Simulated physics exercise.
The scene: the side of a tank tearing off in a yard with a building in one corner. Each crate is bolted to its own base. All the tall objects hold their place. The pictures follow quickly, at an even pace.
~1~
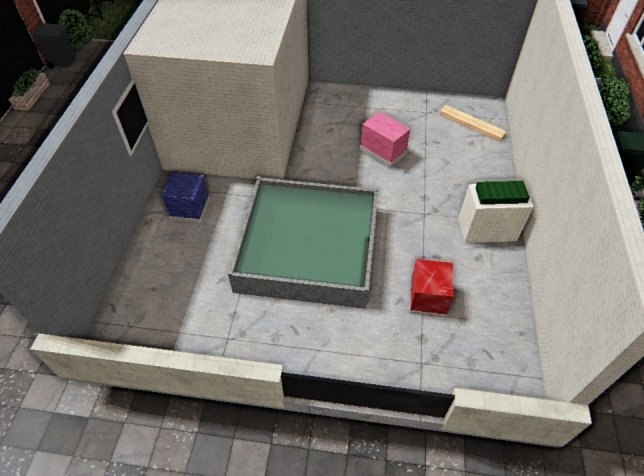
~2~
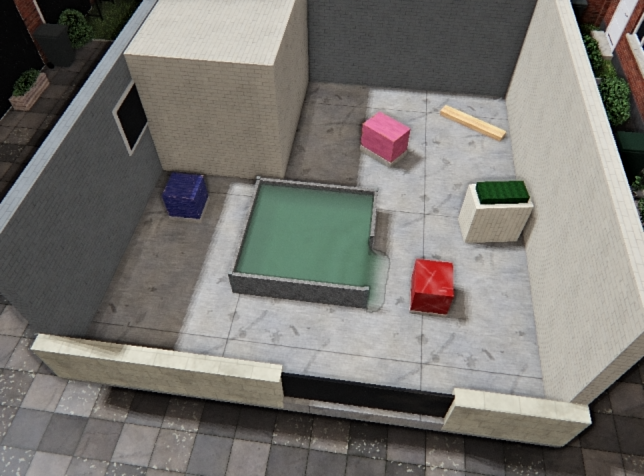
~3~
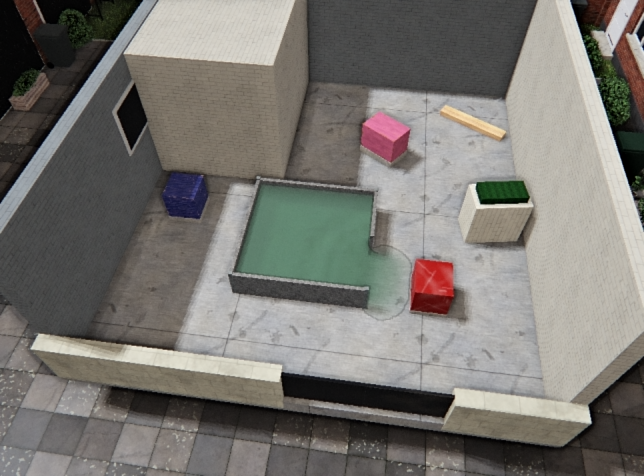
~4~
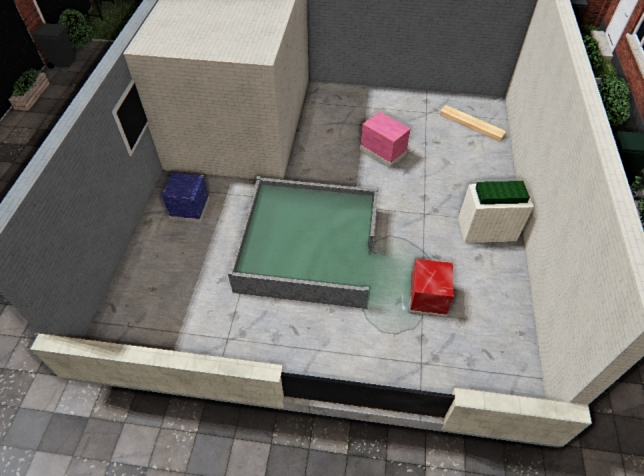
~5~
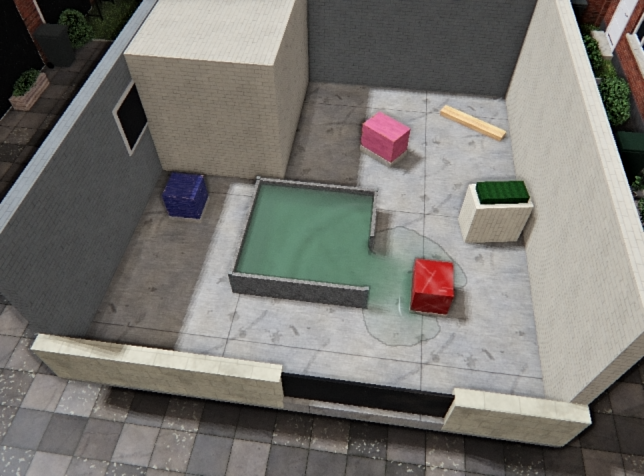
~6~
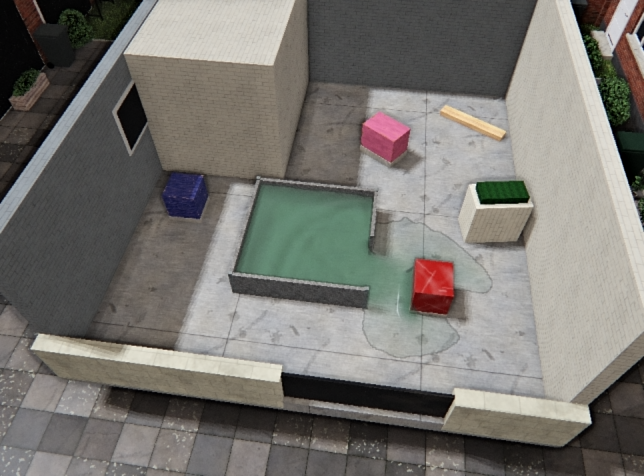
Walled yard with an open tank of green water, its right side opening and water spreading across paving around a red block.
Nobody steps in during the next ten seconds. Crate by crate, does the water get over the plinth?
One by one: The red crate is wetted; the pink crate escapes dry; the blue crate escapes dry.
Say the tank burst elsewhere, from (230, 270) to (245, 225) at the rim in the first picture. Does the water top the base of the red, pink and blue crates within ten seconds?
In short: The red one stays dry, the pink one escapes it, the blue one ends up wet.
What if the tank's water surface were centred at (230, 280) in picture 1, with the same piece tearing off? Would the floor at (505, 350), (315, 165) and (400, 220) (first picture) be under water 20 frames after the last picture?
As listed: Awash, clear, awash.
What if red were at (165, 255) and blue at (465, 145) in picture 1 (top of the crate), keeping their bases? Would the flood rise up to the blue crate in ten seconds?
Then: Blue remains dry.
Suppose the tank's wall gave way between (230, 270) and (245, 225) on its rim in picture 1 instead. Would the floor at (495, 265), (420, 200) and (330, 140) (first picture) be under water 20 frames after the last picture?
As listed: Free of water, free of water, not flooded.
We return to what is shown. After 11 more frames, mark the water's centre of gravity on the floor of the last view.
Around (349, 267).
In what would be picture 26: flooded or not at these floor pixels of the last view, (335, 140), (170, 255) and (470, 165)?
In turn: Dry, not flooded, flooded.
A moment on, water covers 15 % of the floor; the red crate water round its plinth, the pink crate not reached, the blue crate not reached.
Next, water covers 25 % of the floor; the red crate water round its plinth, the pink crate not reached, the blue crate not reached.
Then, water covers 45 % of the floor; the red crate water round its plinth, the pink crate water round its plinth, the blue crate not reached.
Later, water covers 65 % of the floor; the red crate water round its plinth, the pink crate water round its plinth, the blue crate not reached.
In the end, water covers 90 % of the floor; the red crate was topped, the pink crate stayed above the water, the blue crate stayed above the water.
